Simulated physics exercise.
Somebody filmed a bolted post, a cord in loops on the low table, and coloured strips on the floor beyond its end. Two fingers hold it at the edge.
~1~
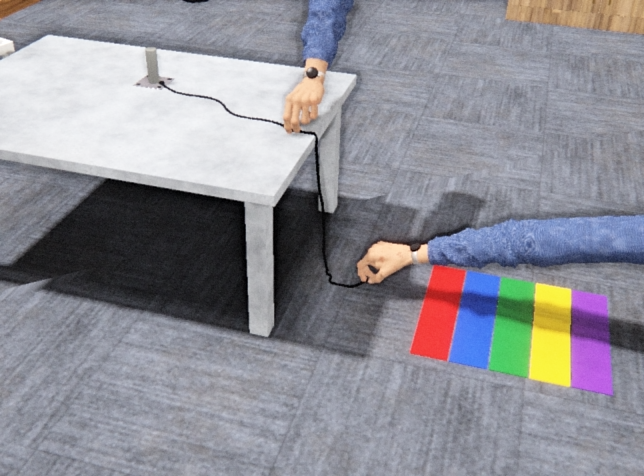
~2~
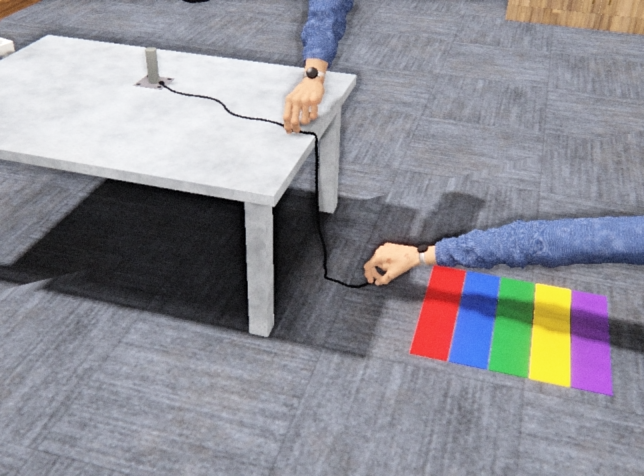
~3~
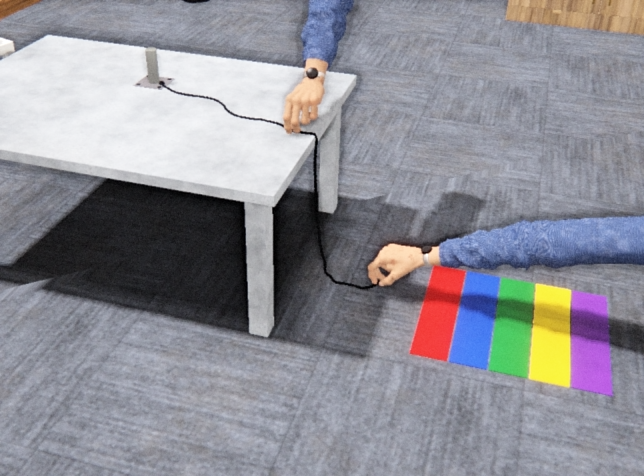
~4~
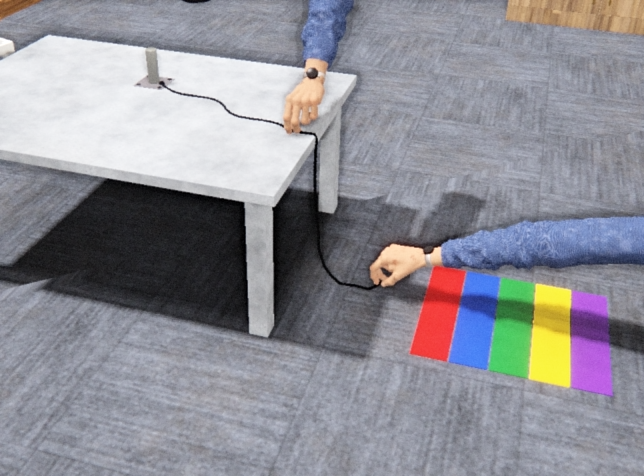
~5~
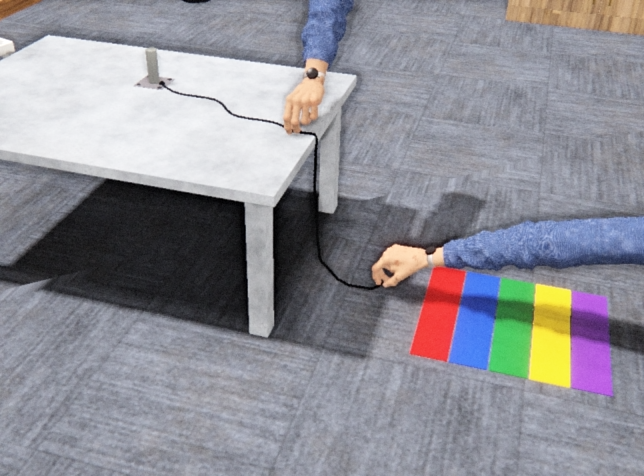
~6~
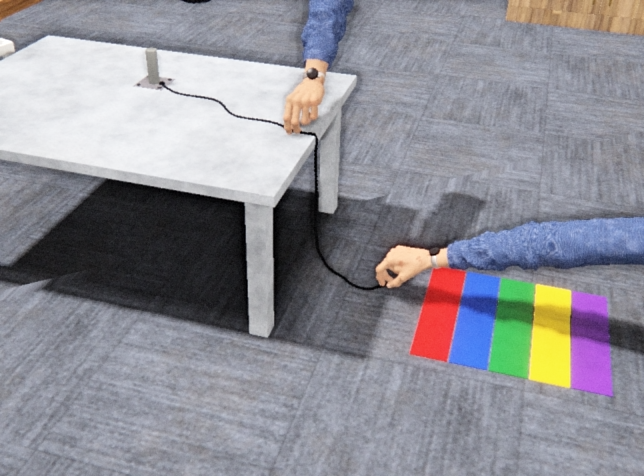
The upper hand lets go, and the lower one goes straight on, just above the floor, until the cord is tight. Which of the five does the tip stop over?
It gets as far as the blue strip.
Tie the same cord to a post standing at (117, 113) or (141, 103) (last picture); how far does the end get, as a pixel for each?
Near (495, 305) and (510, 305).
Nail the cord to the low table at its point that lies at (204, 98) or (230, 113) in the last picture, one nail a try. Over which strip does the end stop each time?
Taking them in turn: Blue; blue.
Soon after, end near (431, 292); over red.
After that, end near (466, 299); over blue.
At the stop, end near (487, 303); over blue. The blue one.
